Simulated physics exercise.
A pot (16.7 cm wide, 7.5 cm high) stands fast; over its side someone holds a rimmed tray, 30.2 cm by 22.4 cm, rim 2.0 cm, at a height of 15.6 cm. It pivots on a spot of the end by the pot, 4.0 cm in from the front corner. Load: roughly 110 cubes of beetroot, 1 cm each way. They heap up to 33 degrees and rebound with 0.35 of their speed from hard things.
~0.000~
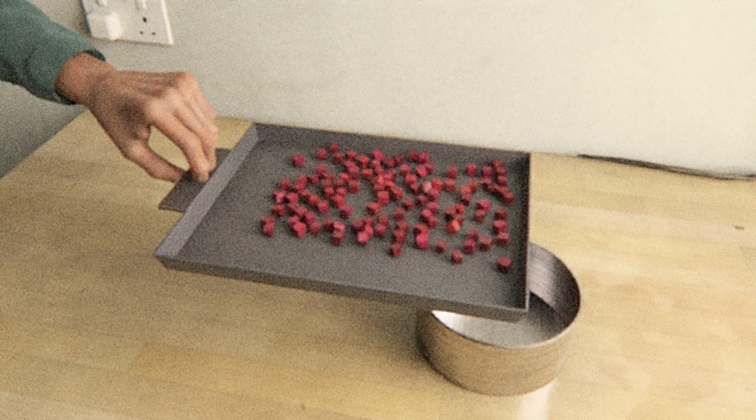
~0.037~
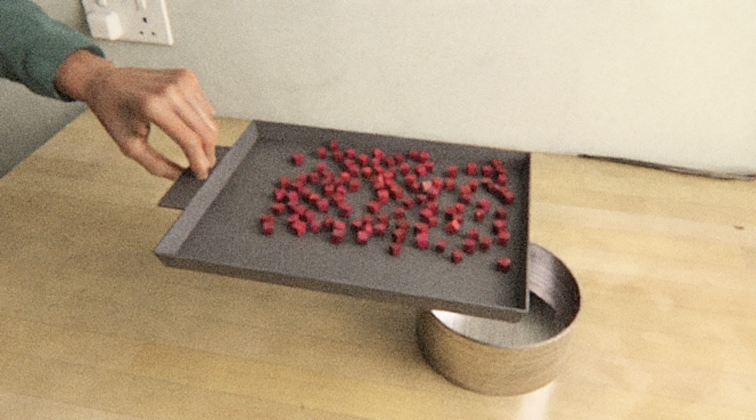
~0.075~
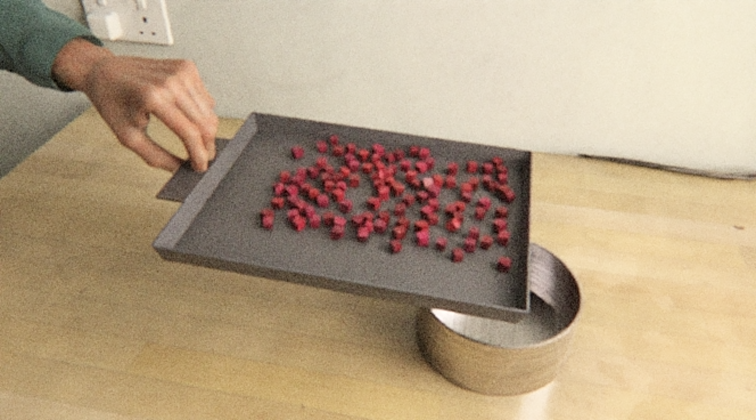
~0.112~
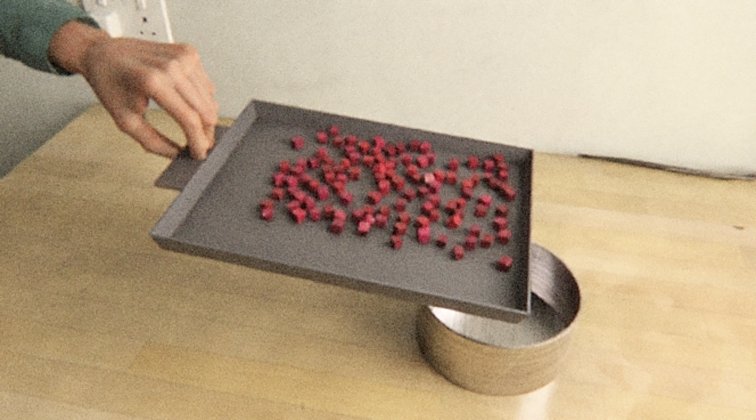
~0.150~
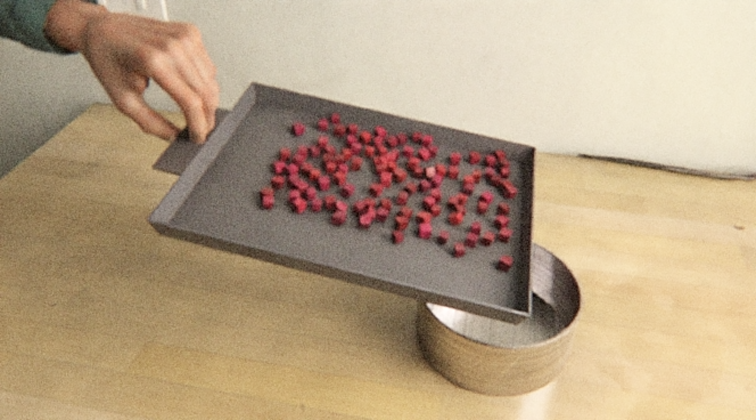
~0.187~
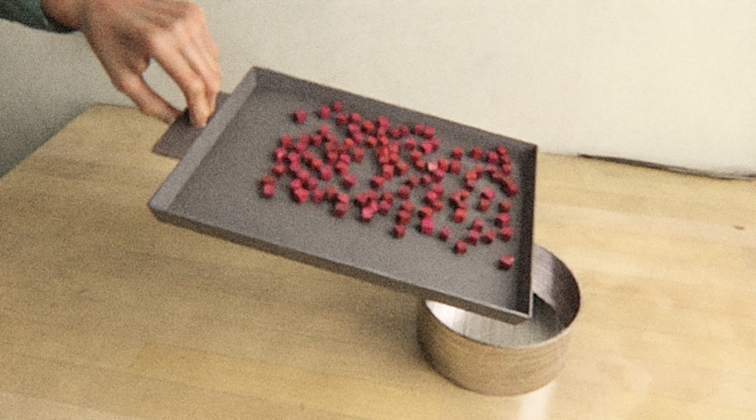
On a wooden table, a hand raises one end of a tray of red cubes.
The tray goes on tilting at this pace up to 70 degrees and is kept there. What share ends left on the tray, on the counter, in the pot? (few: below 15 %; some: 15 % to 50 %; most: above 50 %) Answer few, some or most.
Tray some, counter most, pot few.
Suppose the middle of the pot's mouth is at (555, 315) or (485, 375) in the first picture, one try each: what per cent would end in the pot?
About 30 and 25 per cent.
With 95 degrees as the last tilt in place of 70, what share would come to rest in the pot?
In that case some 0 per cent.
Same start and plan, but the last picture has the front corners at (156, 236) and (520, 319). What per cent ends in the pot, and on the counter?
Pot 0, counter 80.
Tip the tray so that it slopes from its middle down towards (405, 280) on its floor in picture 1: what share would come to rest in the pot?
About 0 per cent.
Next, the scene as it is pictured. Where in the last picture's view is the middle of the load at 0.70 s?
Around (529, 208).
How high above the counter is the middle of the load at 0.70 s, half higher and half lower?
Roughly 20 cm.
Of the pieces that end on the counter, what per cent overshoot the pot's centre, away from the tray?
Some 90 per cent.
After 0.49 s, tilt 40 degrees; the tray holds 100 %, the pot 0 %.
After 0.70 s, tilt 60 degrees; the tray holds 100 %, the pot 0 %.
After 1.02 s, tilt 70 degrees; the tray holds 40 %, the pot 0 %.
In the end, at 2.5 s, tray 35 %, counter 65 %, pot 0 %.
